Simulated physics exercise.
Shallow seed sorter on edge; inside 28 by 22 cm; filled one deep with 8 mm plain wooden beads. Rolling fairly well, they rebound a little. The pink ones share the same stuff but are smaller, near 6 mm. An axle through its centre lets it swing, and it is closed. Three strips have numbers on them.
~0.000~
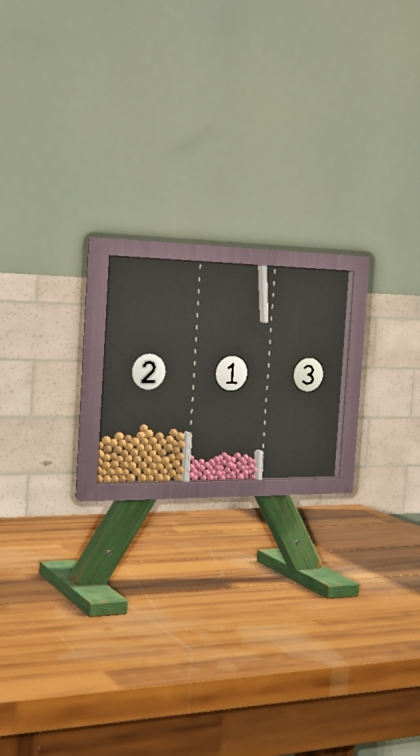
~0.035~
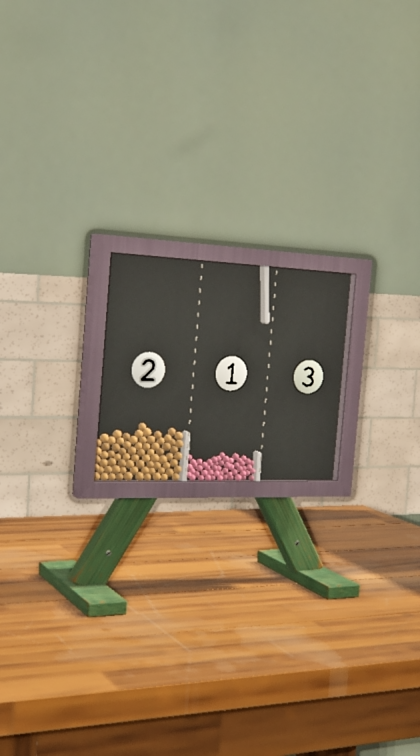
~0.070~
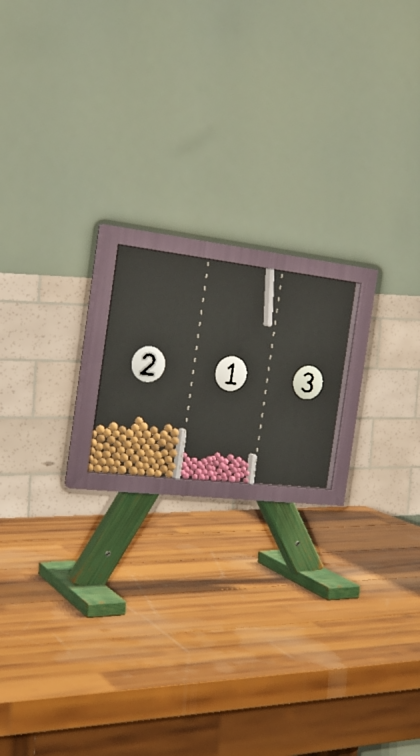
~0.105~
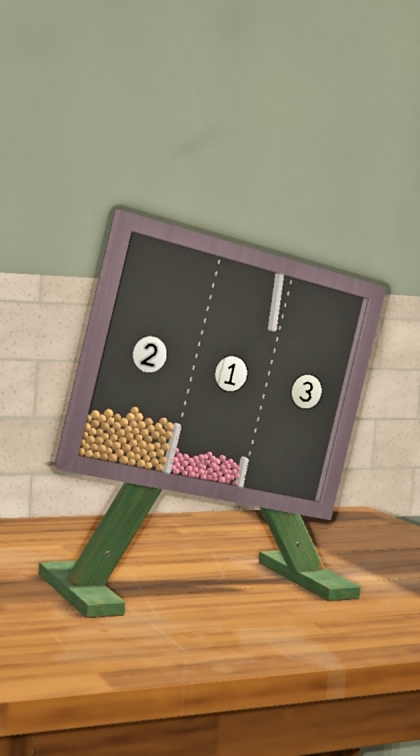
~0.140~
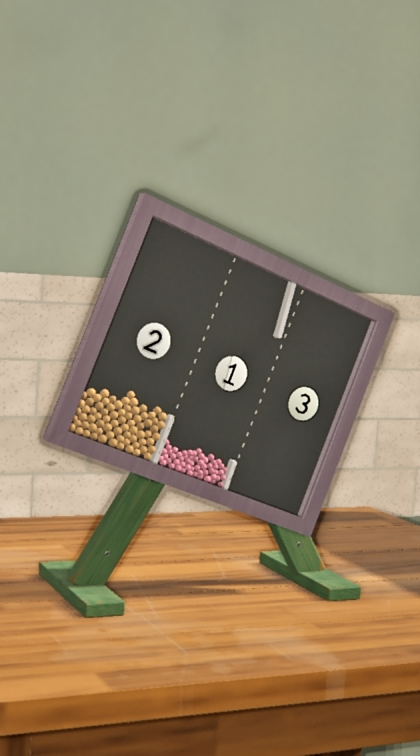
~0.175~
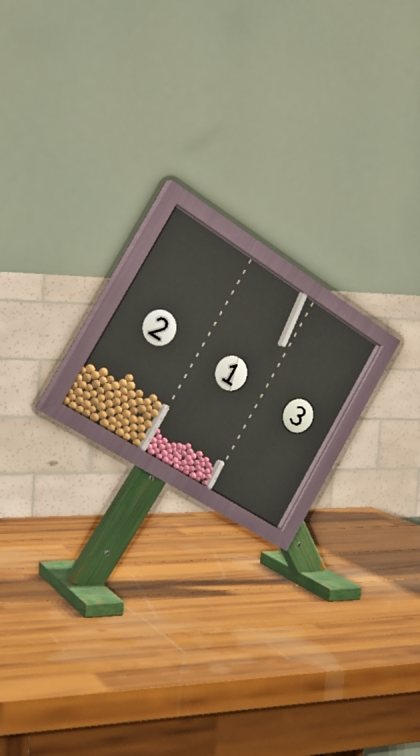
In this clip, a purple-framed panel with numbered strips, standing on green feet, rotates clockwise from level to a clear slant, while tan beads at the left and smaller pink beads beside them stay heaped behind short pale walls.
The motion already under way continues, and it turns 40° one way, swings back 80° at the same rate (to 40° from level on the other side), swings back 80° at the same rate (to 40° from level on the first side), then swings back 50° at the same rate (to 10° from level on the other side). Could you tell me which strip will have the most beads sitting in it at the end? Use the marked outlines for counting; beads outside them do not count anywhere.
That would be 2.
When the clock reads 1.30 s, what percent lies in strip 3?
I'd say some 0 in a hundred.
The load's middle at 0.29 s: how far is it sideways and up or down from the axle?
Left by about 10 cm and below by about 4 cm.
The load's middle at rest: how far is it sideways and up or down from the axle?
It lies close to 3 centimetres left and 10 centimetres below.
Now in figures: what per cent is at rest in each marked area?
At the end, strip 1 has 40 percent, strip 2 has 60 percent and strip 3 has 0 percent.
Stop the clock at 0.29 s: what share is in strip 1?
The share there is around 40 %.
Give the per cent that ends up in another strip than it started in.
0 %.
After 0.29 s, it stands 40° clockwise; the beads' middle is 10 cm left of and 4 cm below the centre; no. 1, 40 %, no. 2, 60 %.
After 1.30 s, it stands 16° clockwise; the beads' middle is 7 cm left of and 7 cm below the centre; no. 1, 40 %, no. 2, 60 %.
After 1.46 s, it stands 10° anticlockwise; the beads' middle is 3 cm left of and 10 cm below the centre; no. 1, 40 %, no. 2, 60 %.
All still by 1.9 s, it stands 10° anticlockwise; no. 1, 40 %, no. 2, 60 %, no. 3, 0 %.
